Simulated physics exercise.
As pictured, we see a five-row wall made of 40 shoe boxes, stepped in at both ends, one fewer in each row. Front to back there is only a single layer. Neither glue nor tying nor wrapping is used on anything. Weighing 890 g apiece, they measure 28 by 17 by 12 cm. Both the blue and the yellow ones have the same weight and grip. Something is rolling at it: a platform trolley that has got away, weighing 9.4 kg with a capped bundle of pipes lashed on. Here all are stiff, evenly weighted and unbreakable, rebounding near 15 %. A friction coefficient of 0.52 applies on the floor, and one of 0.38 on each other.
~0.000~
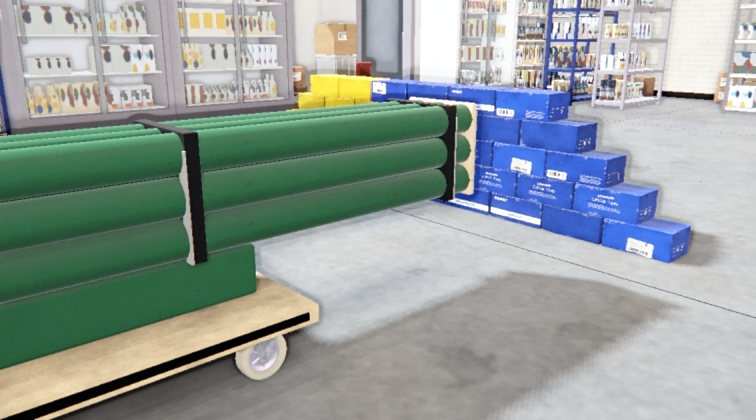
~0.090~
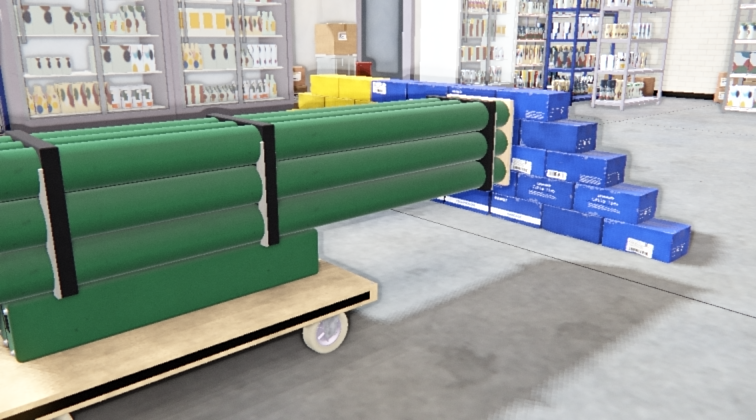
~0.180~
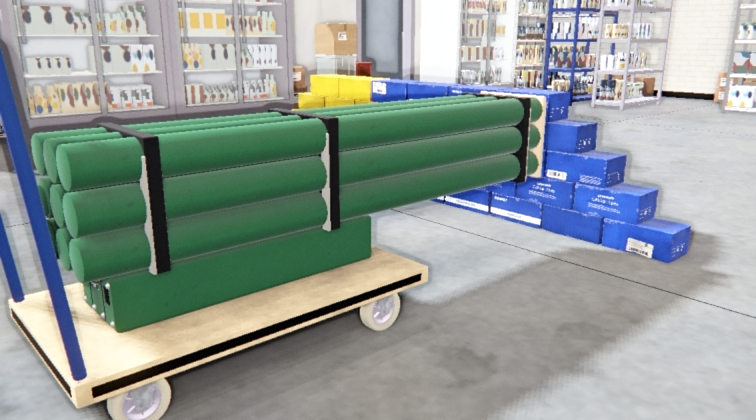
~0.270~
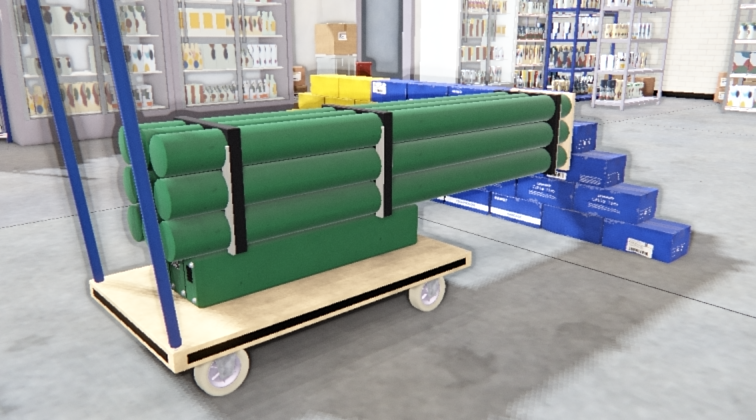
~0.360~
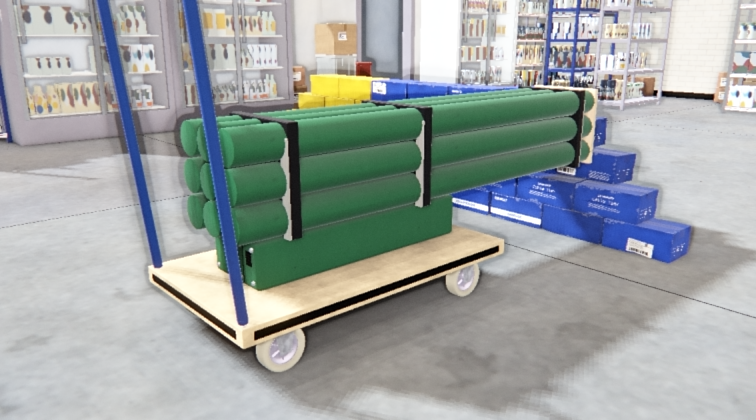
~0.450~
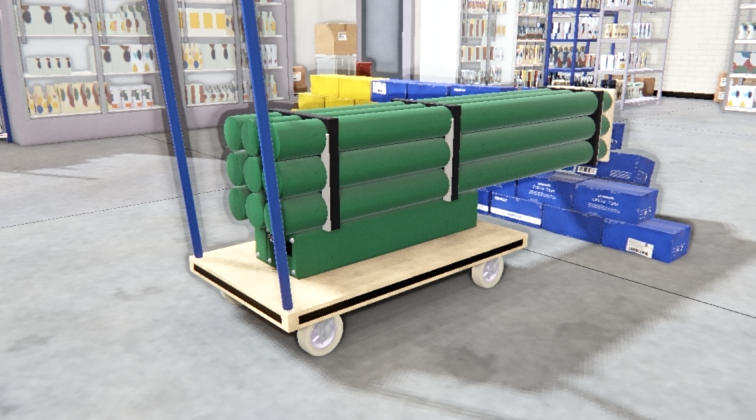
A platform trolley loaded with long green rolls, strapped together and jutting out over its front, rolls to the right across a grey floor toward a stepped stack of blue and yellow boxes. The overhanging end reaches the stack and pushes in among the blue boxes, shifting a few of them.
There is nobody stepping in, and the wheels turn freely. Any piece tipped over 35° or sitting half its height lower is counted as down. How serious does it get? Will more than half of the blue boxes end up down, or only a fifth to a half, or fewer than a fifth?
A fifth to a half of them.
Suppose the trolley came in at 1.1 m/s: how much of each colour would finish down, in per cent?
Result - blue: 20%; yellow: 0%.
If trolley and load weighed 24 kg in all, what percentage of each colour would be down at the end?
Result: Blue 40 and yellow 0 in a hundred.
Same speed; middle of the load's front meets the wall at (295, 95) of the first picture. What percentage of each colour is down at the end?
Blue 0 %, yellow 20 %.
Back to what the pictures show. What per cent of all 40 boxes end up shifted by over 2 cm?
30 in a hundred end up shifted.
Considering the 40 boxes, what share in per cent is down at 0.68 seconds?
10 per cent.
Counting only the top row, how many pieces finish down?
From the top row, the count is 2.
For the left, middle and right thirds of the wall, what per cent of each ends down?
Left 0 %, middle 10 %, right 60 %.
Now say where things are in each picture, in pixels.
In the first picture (each place is the centre of the face we see best), load (464, 133) 71 cm short of the wall; top blue box (388, 93); top yellow box (354, 89); all as stacked.
The second picture shows load (502, 128) 51 cm short of the wall; top blue box (388, 93).
The third picture shows load (536, 123) 30 cm short of the wall; top blue box (388, 93).
The fourth picture shows load (566, 118) 10 cm short of the wall; top blue box (388, 93).
The fifth picture shows load (589, 113) 7 cm into the wall's line; top blue box (388, 93); steepest lean 3°, the box at (584, 165); 5 have shifted.
The sixth picture shows load (607, 113) 20 cm into the wall's line; top blue box (388, 93); top yellow box (354, 89); steepest lean 18°, the box at (606, 164); 6 have shifted.
By 0.68 s, load 51 cm past the wall's line, still rolling; 4 of the 24 blue boxes down (4 of 40 in all colours); top blue box unmoved.
By 1.06 s, load 89 cm past the wall's line, still rolling; 6 of the 24 blue boxes down (6 of 40 in all colours); top blue box unmoved.
When it is over (3.2 s), load 91 cm past the wall's line, stopped; 8 of the 24 blue boxes down (8 of 40 in all colours); top blue box unmoved; top yellow box unmoved. That is 33 per cent. In pixels of the last frame, middles, top blue box near (399, 92), top yellow box near (365, 89).
